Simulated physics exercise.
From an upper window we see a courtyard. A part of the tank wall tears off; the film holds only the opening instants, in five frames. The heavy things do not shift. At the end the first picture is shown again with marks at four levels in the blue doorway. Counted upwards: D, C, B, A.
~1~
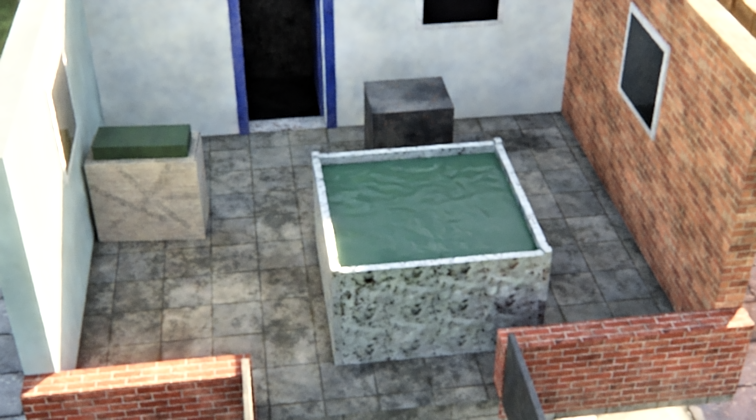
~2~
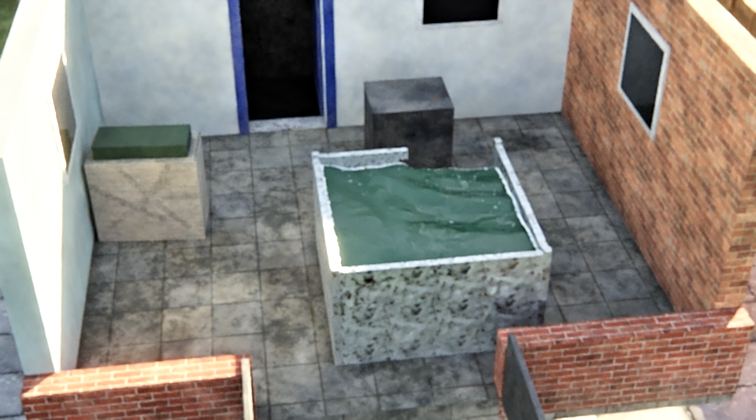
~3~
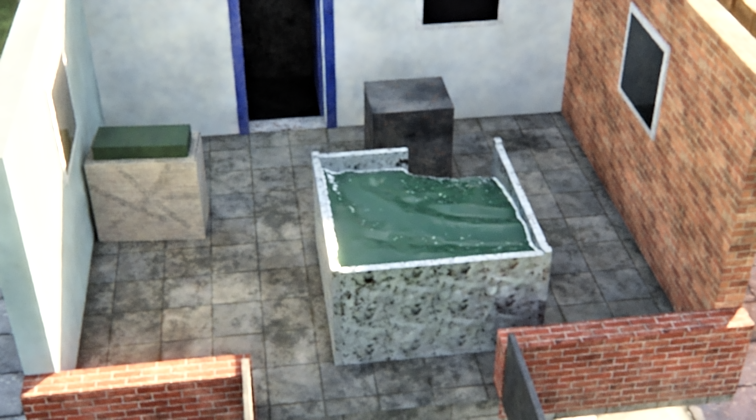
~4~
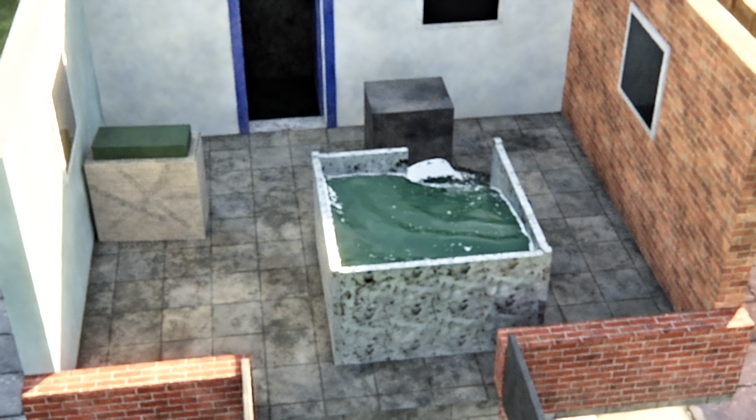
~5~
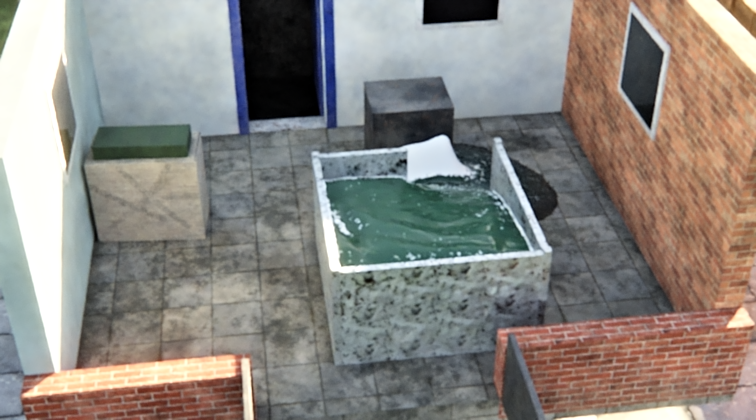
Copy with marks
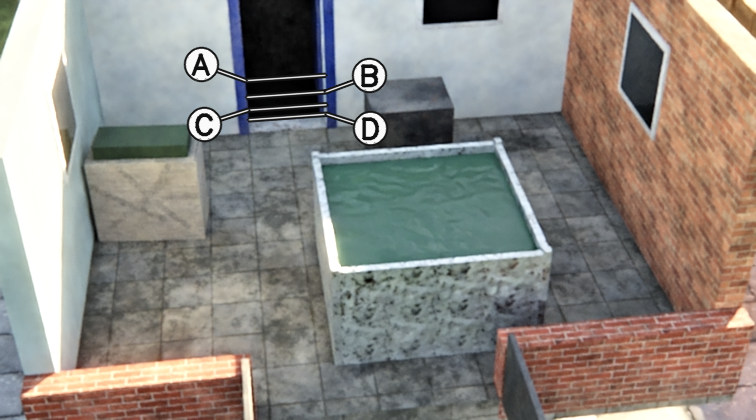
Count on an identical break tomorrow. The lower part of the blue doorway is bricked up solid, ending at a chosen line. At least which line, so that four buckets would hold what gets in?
D will do.
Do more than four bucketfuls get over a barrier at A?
No, not at all.
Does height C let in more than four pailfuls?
No.
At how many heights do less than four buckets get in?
All of them.
On the marked copy, A at (285, 77); B at (286, 94); C at (287, 107); D at (288, 117); from the bottom up D, C, B, A.
With A, nothing gets over.
With B, nothing gets over.
With C, nothing gets over.
With D, a splash gets over, under a bucket.
